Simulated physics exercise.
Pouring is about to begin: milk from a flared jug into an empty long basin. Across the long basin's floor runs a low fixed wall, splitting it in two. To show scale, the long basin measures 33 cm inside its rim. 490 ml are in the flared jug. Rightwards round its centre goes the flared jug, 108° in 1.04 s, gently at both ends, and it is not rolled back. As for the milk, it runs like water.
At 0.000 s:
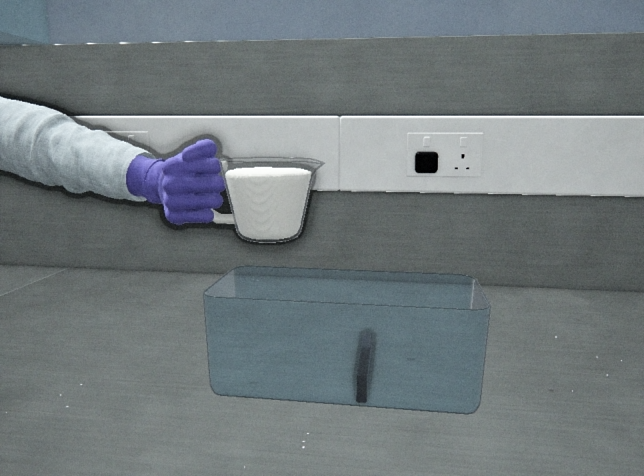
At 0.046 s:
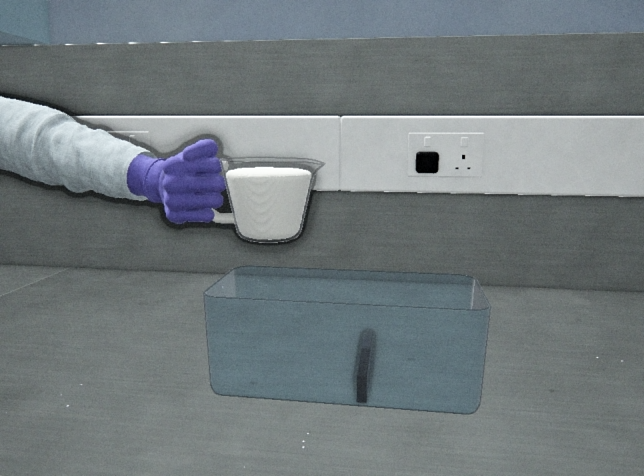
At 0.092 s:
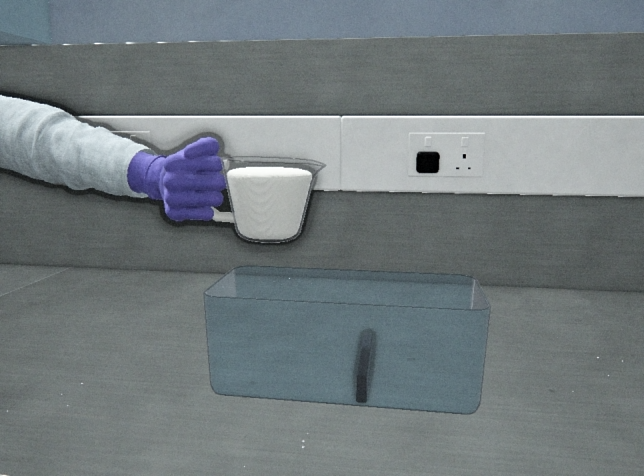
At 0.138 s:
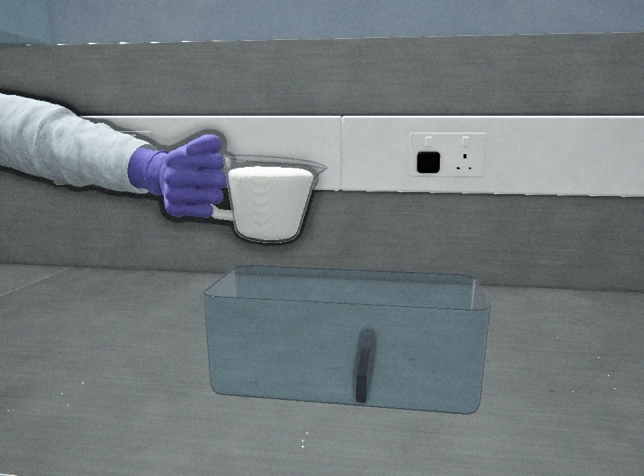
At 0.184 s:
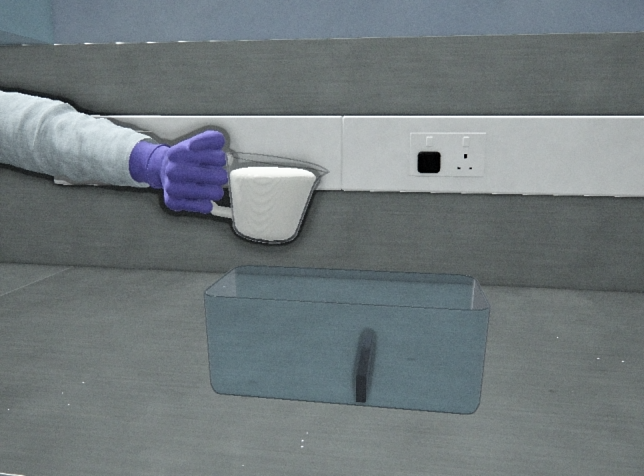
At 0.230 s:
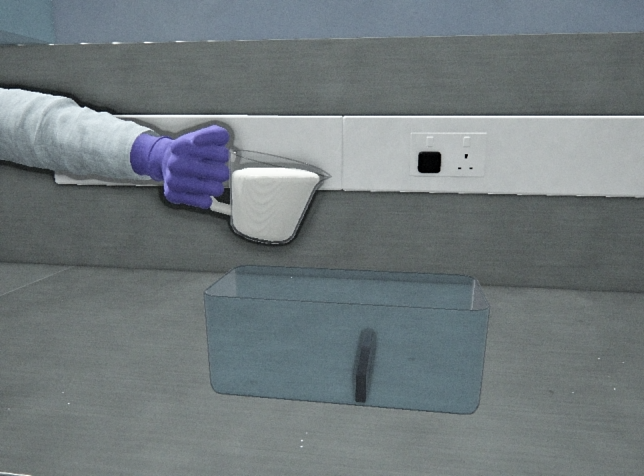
A purple-gloved hand held a flared jug of milk above and behind an empty, clear long basin, keeping almost still at first, then gently tilted the jug a little to the right.
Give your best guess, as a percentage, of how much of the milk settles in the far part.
I would say 53 per cent of it settles there.
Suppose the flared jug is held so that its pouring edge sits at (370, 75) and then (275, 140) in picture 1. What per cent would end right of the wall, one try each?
Some 80 and 10 per cent, in that order.
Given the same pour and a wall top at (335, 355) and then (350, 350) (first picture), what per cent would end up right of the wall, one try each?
85 % and 75 %.
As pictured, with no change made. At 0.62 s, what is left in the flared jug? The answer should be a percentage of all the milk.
60 %.
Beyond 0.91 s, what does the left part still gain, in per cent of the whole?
Roughly 10 percent.
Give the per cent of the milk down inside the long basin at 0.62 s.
Estimate - around 16 in a hundred parts.
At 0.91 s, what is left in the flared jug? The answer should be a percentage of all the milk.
Around 7 in a hundred is still there.
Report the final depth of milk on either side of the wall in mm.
Left 10 mm, right 16 mm.
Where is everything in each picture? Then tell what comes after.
Tilt 0°; pouring edge (325, 162); surface from (229, 171) to (312, 172); the long basin's rim runs from (219, 281) to (482, 293); the wall's top is at (365, 353), in the first frame.
Tilt 1°; pouring edge (325, 163); surface from (230, 171) to (312, 173), in the second frame.
Tilt 2°; pouring edge (326, 164); surface from (230, 170) to (313, 173), in the third frame.
Tilt 5°; pouring edge (328, 167); surface from (232, 170) to (314, 174), in the fourth frame.
Tilt 8°; pouring edge (330, 171); surface from (234, 171) to (317, 174), in the fifth frame.
Tilt 13°; pouring edge (332, 176); surface from (236, 171) to (321, 175), in the sixth frame.
Then, 0.62 s in, the tilt is 71° and 60 per cent is still to pour, 2 is left of the wall and 15 right of it.
Then, 0.91 s in, the tilt is 104° and 7 per cent is still to pour, 35 is left of the wall and 52 right of it.
Then, 1.21 s in, the tilt is 108° and 0 per cent is still to pour, 46 is left of the wall and 53 right of it.
Then, 1.54 s in, the tilt is 108° and 0 per cent is still to pour, 46 is left of the wall and 53 right of it.
Finally, 46 per cent lies left of the wall, 53 right of it and 1 outside.
